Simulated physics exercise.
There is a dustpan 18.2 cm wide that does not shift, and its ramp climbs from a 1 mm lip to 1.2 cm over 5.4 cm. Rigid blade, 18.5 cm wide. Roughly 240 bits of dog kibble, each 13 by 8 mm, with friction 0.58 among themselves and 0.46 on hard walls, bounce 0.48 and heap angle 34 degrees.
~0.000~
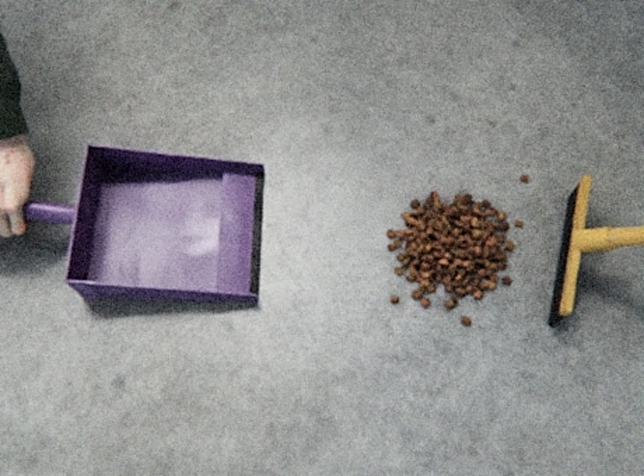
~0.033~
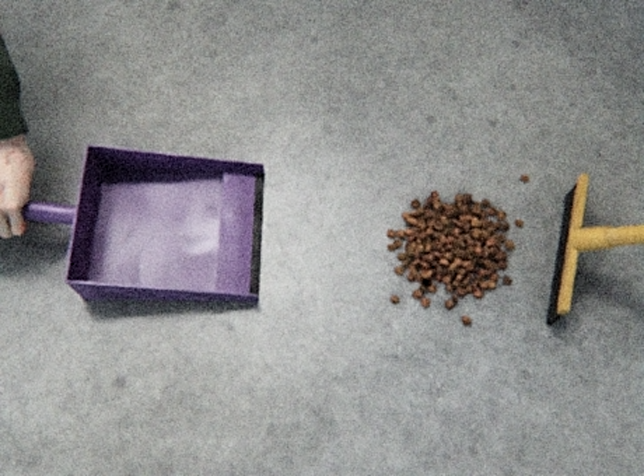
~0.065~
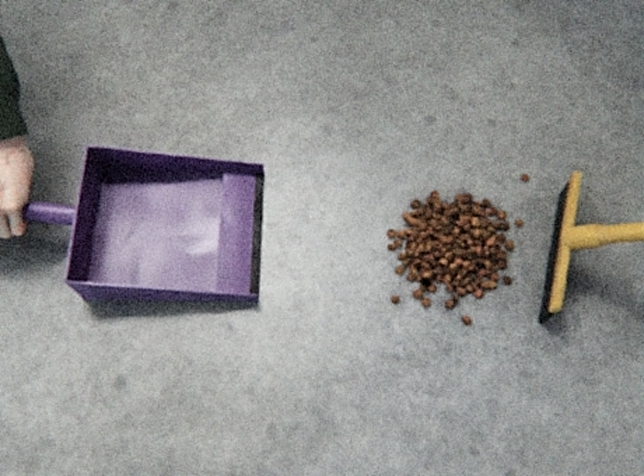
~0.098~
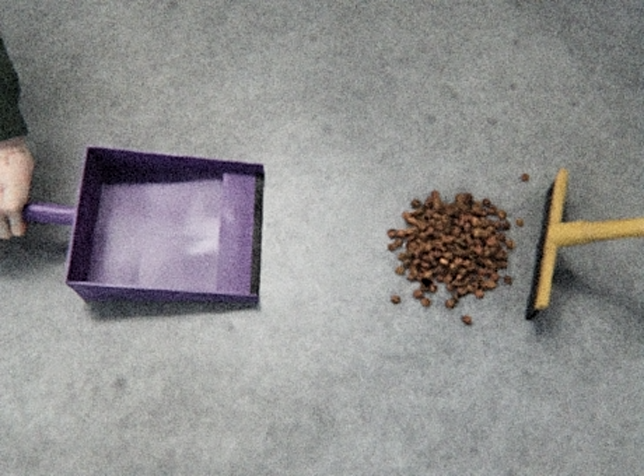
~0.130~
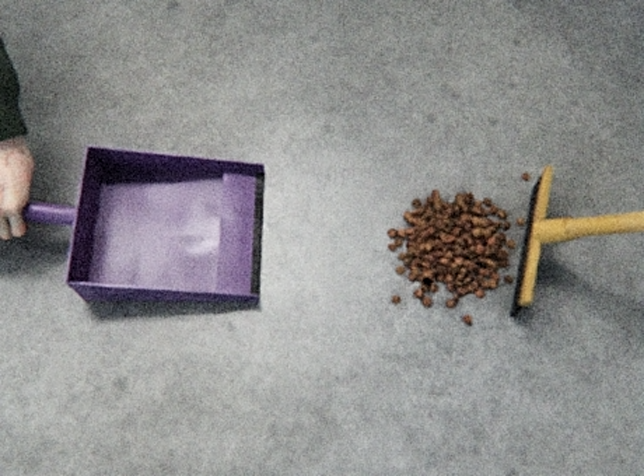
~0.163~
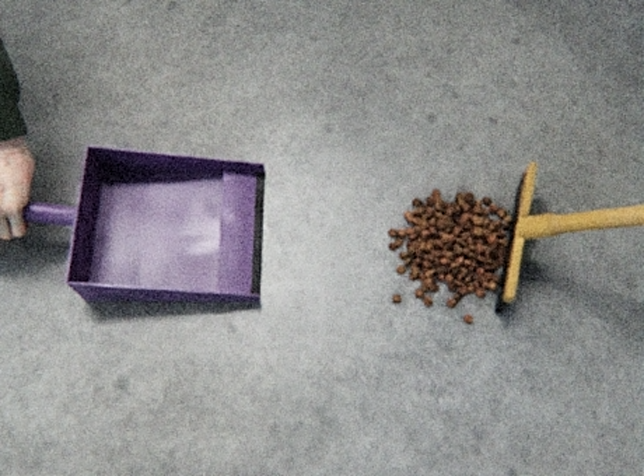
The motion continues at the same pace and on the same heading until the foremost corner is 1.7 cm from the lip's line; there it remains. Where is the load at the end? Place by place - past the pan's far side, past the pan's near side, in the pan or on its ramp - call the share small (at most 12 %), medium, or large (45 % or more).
Far side - medium, near side - small, pan - medium.
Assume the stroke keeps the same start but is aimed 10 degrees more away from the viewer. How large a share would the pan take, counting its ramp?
It comes to roughly 20 in a hundred.
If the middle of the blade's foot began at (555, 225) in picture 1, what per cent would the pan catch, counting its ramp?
It would come to about 25 in a hundred.
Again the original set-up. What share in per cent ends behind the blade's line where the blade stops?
Some 10 per cent.
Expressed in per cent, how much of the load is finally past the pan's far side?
Some 20 %.
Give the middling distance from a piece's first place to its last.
Near 24 cm.
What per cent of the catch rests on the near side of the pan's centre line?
I'd put it at around 30 per cent.
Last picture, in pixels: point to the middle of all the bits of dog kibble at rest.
Resting centre estimate: Around (271, 204).
Then, at 0.39 s, middle of the blade 18 cm from the lip; 0 % over the lip, far side 5 %, near side 5 %.
After 0.54 s, middle of the blade 9 cm from the lip; 0 % over the lip, far side 15 %, near side 5 %.
After 0.82 s, middle of the blade 4 cm from the lip; 30 % over the lip, far side 20 %, near side 5 %.
By 1.3 s all is still; far side 20 %, near side 5 %, pan 30 %, in front of the lip or behind the blade 45 %.
